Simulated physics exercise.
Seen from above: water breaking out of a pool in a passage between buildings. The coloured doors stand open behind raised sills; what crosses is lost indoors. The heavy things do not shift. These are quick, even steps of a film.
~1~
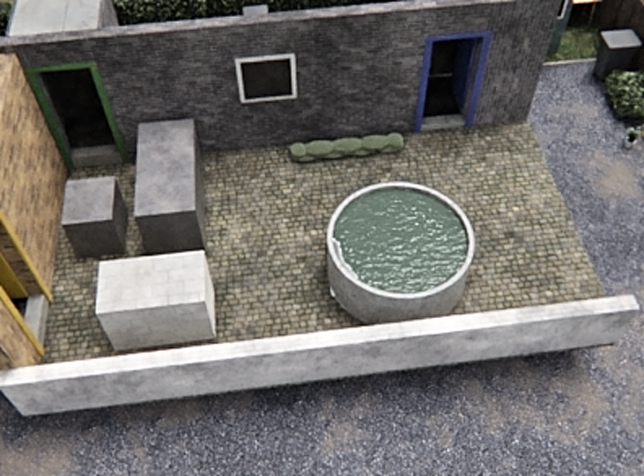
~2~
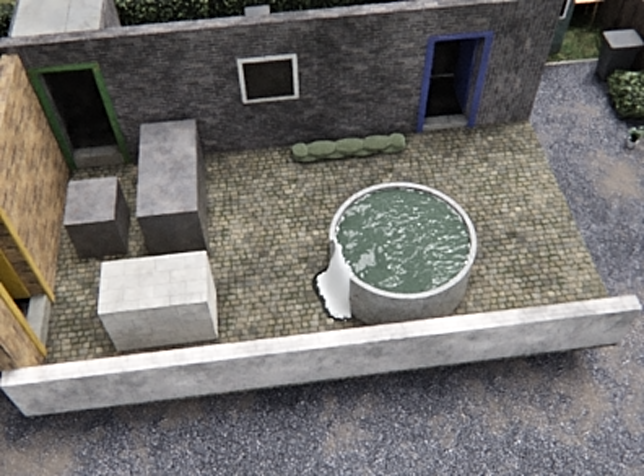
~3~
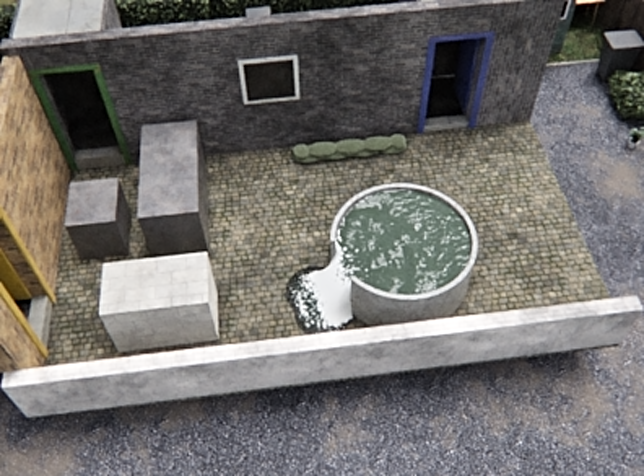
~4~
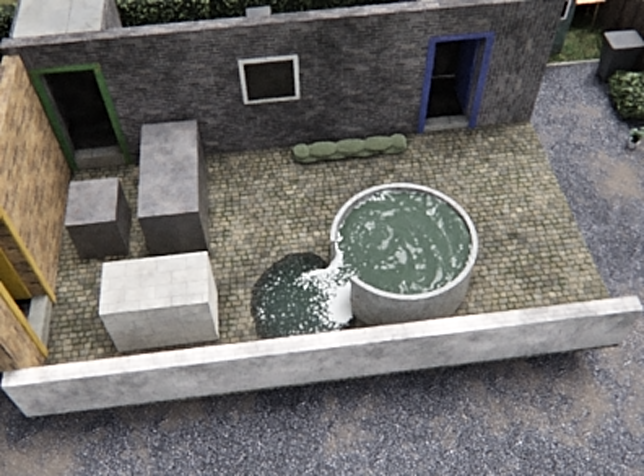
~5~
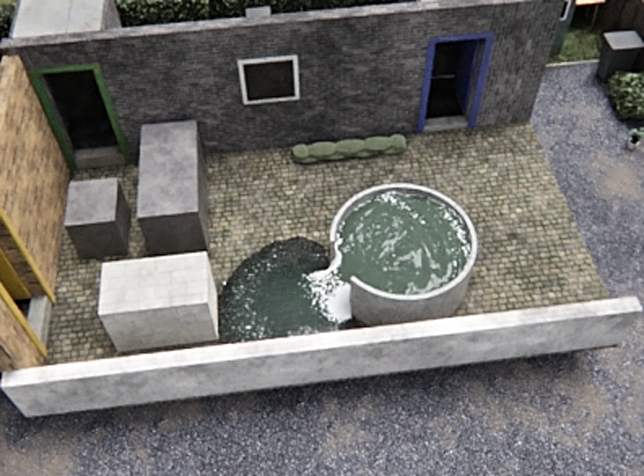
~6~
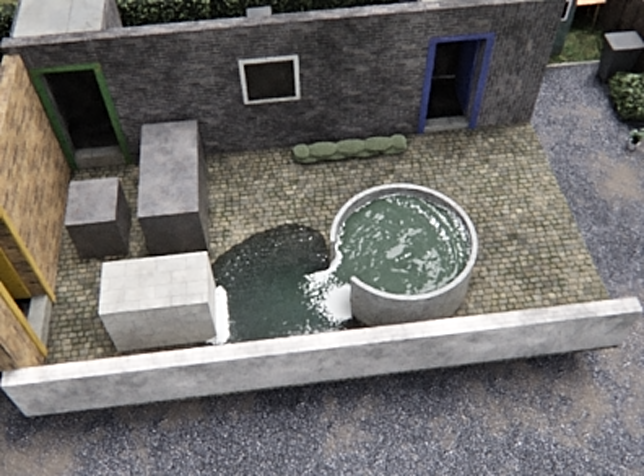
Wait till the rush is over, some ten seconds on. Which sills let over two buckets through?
One by one: The green door holds within the limit; the blue door holds within the limit; the yellow door holds within the limit.
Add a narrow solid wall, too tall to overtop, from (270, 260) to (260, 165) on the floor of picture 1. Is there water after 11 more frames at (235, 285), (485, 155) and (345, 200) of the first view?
In that order: Covered, not flooded, dry.
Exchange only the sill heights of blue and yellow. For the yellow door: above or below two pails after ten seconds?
Yellow goes over.
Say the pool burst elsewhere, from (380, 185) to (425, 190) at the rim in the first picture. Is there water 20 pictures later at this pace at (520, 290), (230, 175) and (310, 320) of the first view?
As listed: Clear, covered, clear.
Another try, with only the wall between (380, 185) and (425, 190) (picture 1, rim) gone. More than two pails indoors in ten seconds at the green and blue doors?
Green lets less in; blue takes more.
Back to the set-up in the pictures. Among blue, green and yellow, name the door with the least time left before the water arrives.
I say the yellow-painted one.
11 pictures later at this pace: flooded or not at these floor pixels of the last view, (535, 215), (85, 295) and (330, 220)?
One after the other: Clear, flooded, clear.
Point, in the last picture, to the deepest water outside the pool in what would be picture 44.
Around (71, 173).
A moment on, water covers 25 % of the floor; the green door not reached, the blue door not reached, the yellow door not reached.
Next, water covers 35 % of the floor; the green door not reached, the blue door not reached, the yellow door wet at the sill, nothing in.
Then, water covers 50 % of the floor; the green door wet at the sill, nothing in, the blue door not reached, the yellow door under two buckets in.
Later, water covers 65 % of the floor; the green door under two buckets in, the blue door wet at the sill, nothing in, the yellow door under two buckets in.
In the end, water covers 85 % of the floor; the green door under two buckets in, the blue door wet at the sill, nothing in, the yellow door under two buckets in.
